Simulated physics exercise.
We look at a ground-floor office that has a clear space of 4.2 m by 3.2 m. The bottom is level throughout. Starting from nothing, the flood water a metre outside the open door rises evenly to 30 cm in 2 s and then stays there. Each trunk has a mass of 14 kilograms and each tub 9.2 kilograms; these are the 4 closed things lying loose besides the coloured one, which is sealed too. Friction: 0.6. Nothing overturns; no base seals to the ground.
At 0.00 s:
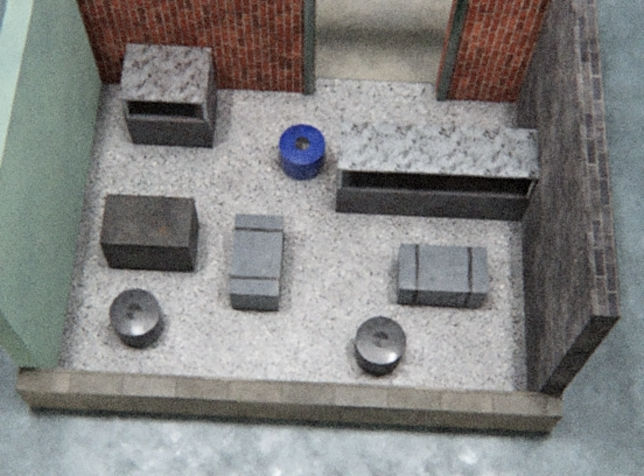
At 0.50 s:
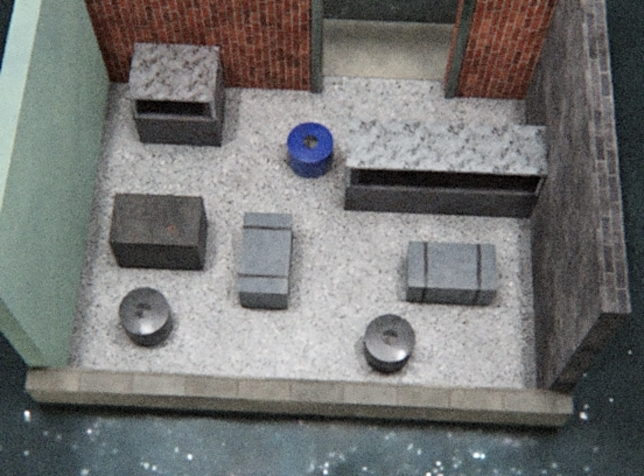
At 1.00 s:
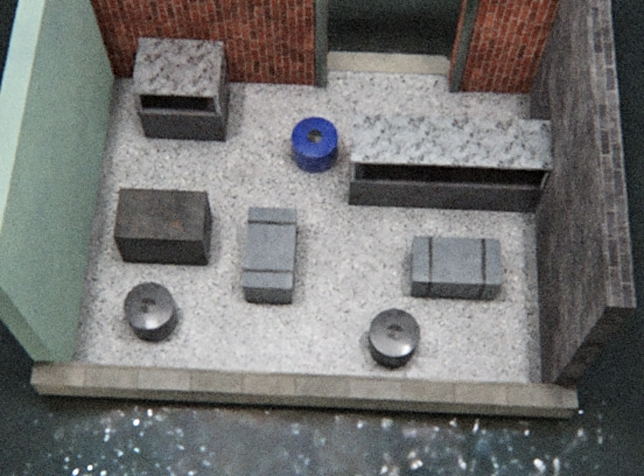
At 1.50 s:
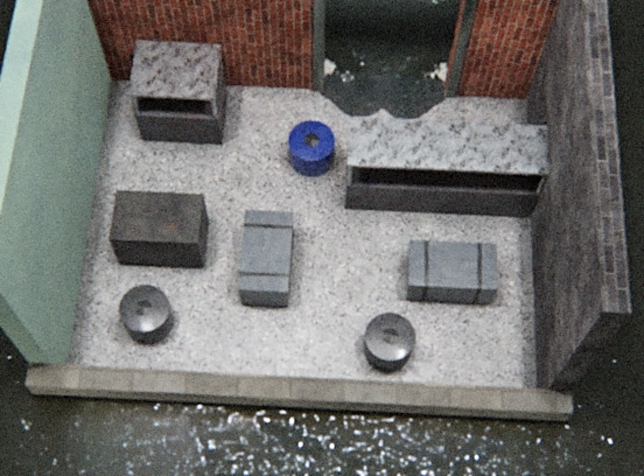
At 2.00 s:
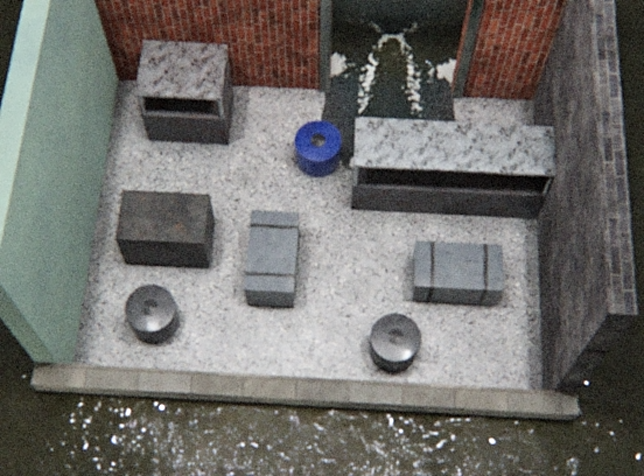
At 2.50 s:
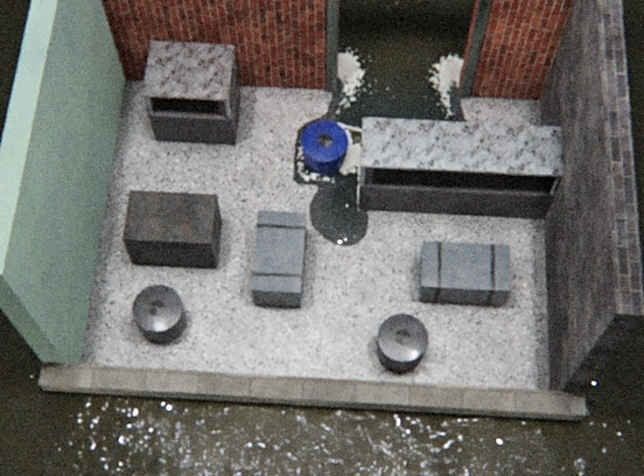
In a ground-floor office, dark water enters through the doorway and spreads around the blue tub.
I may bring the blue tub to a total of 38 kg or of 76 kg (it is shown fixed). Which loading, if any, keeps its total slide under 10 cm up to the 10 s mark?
Only the higher one.
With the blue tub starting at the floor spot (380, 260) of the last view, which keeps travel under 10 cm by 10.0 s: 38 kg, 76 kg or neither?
Here the lighter suffices.
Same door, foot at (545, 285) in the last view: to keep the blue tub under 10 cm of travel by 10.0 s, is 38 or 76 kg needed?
If so, even the lighter mass works.
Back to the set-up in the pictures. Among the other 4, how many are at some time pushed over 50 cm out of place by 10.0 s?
That comes to 3.
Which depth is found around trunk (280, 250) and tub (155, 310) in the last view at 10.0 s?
I'd estimate 9 cm for the first and 11 cm for the second.
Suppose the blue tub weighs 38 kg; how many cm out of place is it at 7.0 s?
It would be some 80 cm from its spot.
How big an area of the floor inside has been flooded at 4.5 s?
Close to 7.0 m2, I'd say.
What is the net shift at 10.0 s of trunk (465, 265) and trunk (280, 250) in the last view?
In turn: 30 cm, 200 cm.
After 3.5 s the blue tub would be 35 cm from its start with 38 kg and 0 cm from its start with 76 kg; 12 cm of water round it then.
After 4.5 s the blue tub would be 40 cm from its start with 38 kg and 0 cm from its start with 76 kg; 13 cm of water round it then.
After 7.0 s the blue tub would be 73 cm from its start with 38 kg and 0 cm from its start with 76 kg; 12 cm of water round it then.
After 10.0 s the blue tub would be 85 cm from its start with 38 kg and 0 cm from its start with 76 kg; 12 cm of water round it then.
